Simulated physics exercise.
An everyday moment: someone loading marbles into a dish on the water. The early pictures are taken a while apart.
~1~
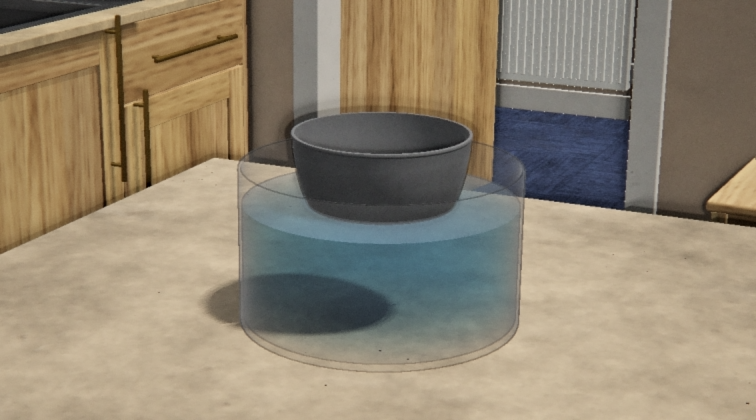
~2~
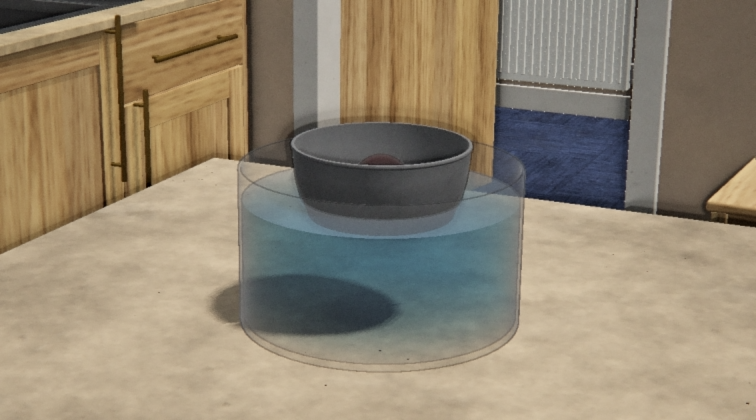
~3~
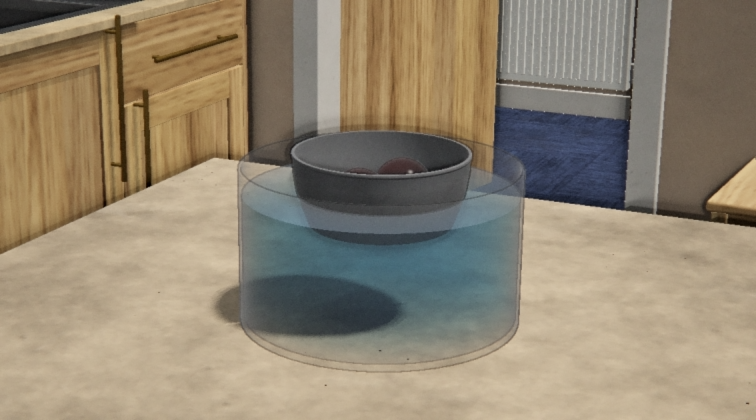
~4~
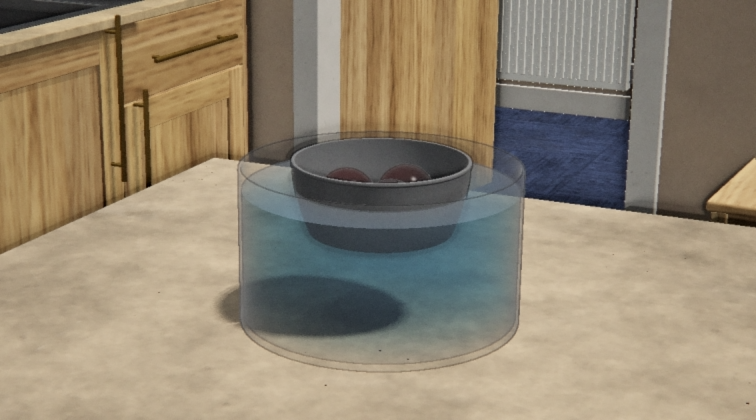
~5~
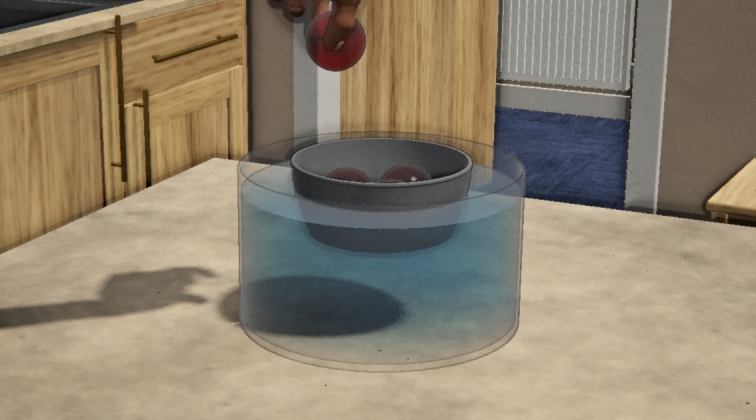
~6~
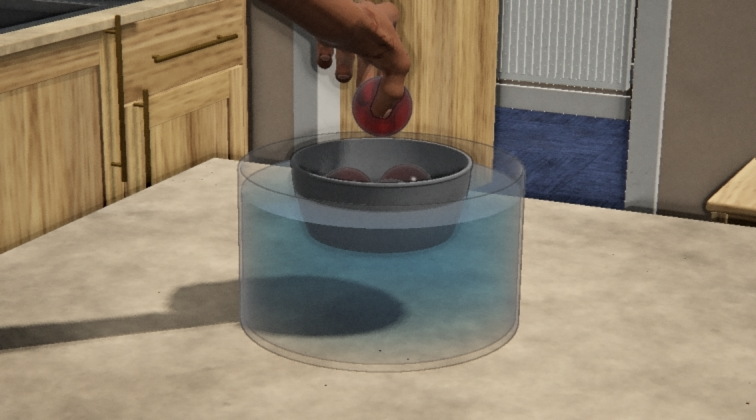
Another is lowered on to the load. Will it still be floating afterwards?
With one more the dish keeps floating.
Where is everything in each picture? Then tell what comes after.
In the first picture, dish (382, 134) empty; most of its side above the surface.
In the second picture, dish (382, 145) with one aboard; about two thirds of its side above the surface.
In the third picture, dish (382, 154) with two aboard; about half of its side above the surface.
In the fourth picture, dish (382, 161) with three aboard; about a third of its side above the surface.
In the fifth picture, dish (382, 161) with three aboard; about a third of its side above the surface; the next glass marble in the hand at (336, 41).
In the sixth picture, dish (382, 161) with three aboard; about a third of its side above the surface; the next glass marble in the hand at (382, 107).
Shortly, the glass marble is in and the dish dips.
Then, it steadies; about a fifth of its side above the surface.
At the finish, the dish floats; about a fifth of its side above the surface.
